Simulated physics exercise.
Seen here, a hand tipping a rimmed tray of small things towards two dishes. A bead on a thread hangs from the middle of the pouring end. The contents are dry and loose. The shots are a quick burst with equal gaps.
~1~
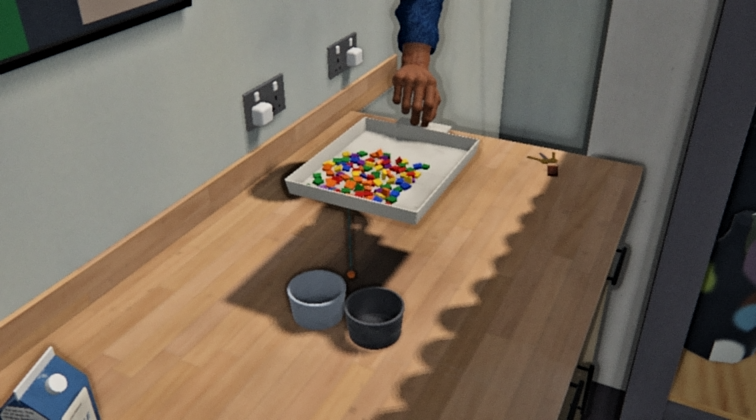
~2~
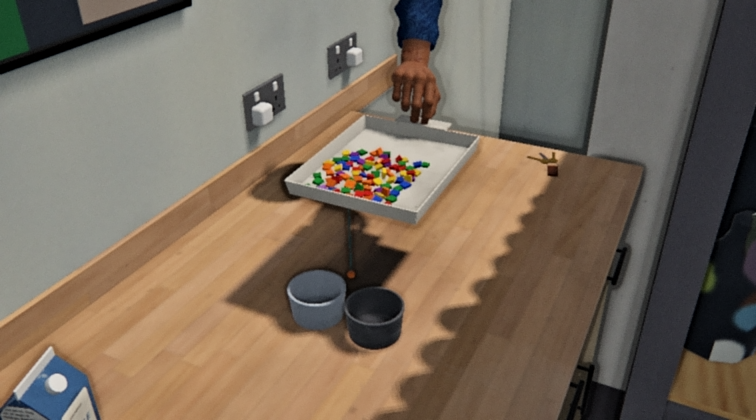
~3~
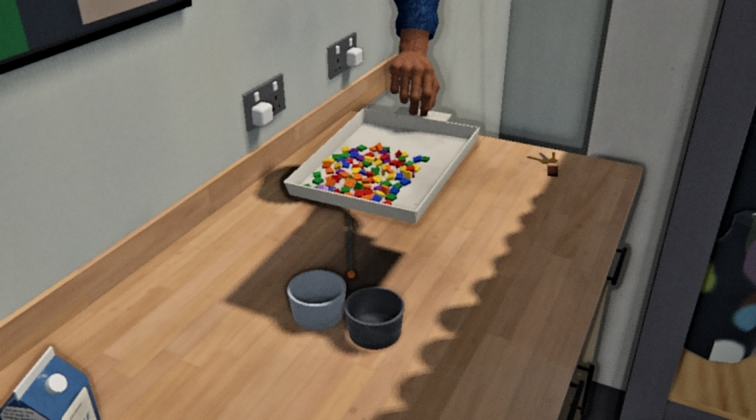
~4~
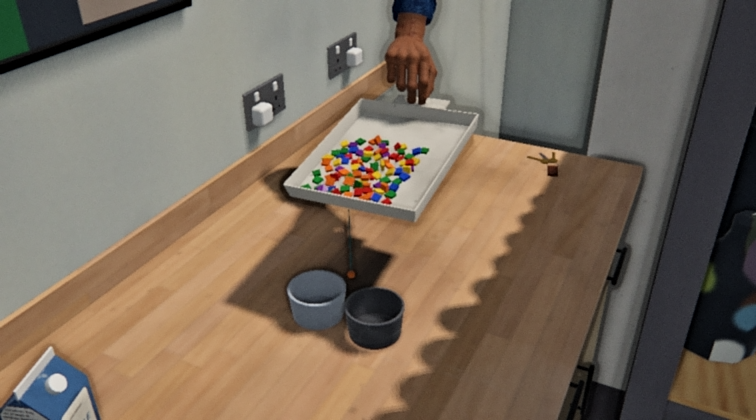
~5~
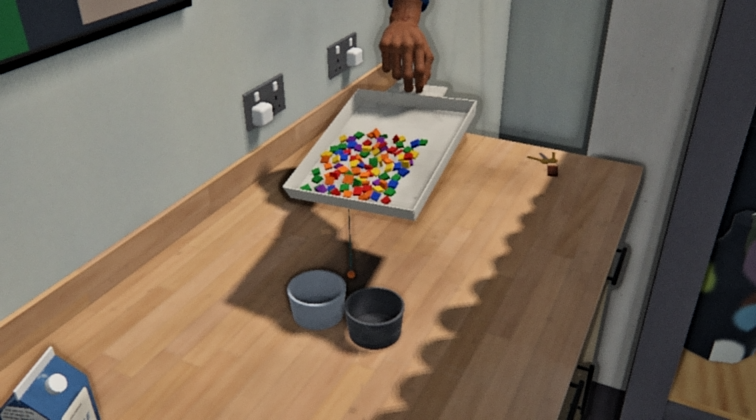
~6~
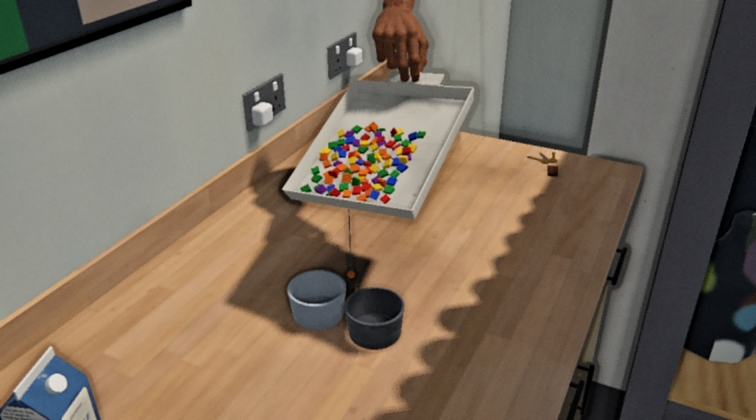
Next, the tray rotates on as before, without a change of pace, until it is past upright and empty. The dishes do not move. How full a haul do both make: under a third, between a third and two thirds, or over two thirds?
In the dishes lies between a third and two thirds of it.
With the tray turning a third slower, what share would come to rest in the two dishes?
Some 50 per cent.
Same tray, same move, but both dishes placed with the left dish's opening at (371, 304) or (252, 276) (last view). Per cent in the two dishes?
Near 0 % and 70 %.
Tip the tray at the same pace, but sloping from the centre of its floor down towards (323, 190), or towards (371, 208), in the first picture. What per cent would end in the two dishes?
The first gives 30 %, the second 50 %.
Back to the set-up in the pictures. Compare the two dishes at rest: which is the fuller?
It is the left-hand dish.
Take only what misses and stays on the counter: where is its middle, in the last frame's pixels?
Around (271, 317).
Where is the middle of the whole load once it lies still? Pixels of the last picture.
Around (307, 311).
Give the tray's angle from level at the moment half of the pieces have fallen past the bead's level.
Around 115° of tilt.
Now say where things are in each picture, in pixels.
The first frame shows corners of the pouring end at (289, 179) and (416, 210), level; middle of the load at (364, 177), mosaic tiles; left dish at (303, 314); right dish at (361, 333); bead on its thread at (351, 275).
The second frame shows corners of the pouring end at (289, 180) and (415, 210), level; middle of the load at (364, 176).
The third frame shows corners of the pouring end at (288, 181) and (415, 209), tipped barely, lowest at the left corner; middle of the load at (364, 173).
The fourth frame shows corners of the pouring end at (287, 183) and (413, 208), tipped a little, lowest at the left corner; middle of the load at (363, 169).
The fifth frame shows corners of the pouring end at (287, 186) and (412, 208), tipped clearly, lowest at the left corner; middle of the load at (362, 166).
The sixth frame shows corners of the pouring end at (286, 188) and (411, 208), tipped clearly, lowest at the left corner; middle of the load at (361, 162); left dish at (303, 314); right dish at (361, 333).
Soon, tray tipped steeply; all on the tray.
A while on, tray tipped past a quarter turn; about two thirds on the tray; a small part in the left dish; a small part outside both; about a quarter in the air.
Towards the end, tray tipped past a quarter turn; about half in the left dish; about half outside both.
Finally, tray tipped past a quarter turn; none in the right dish; about half in the left dish; about half outside both.
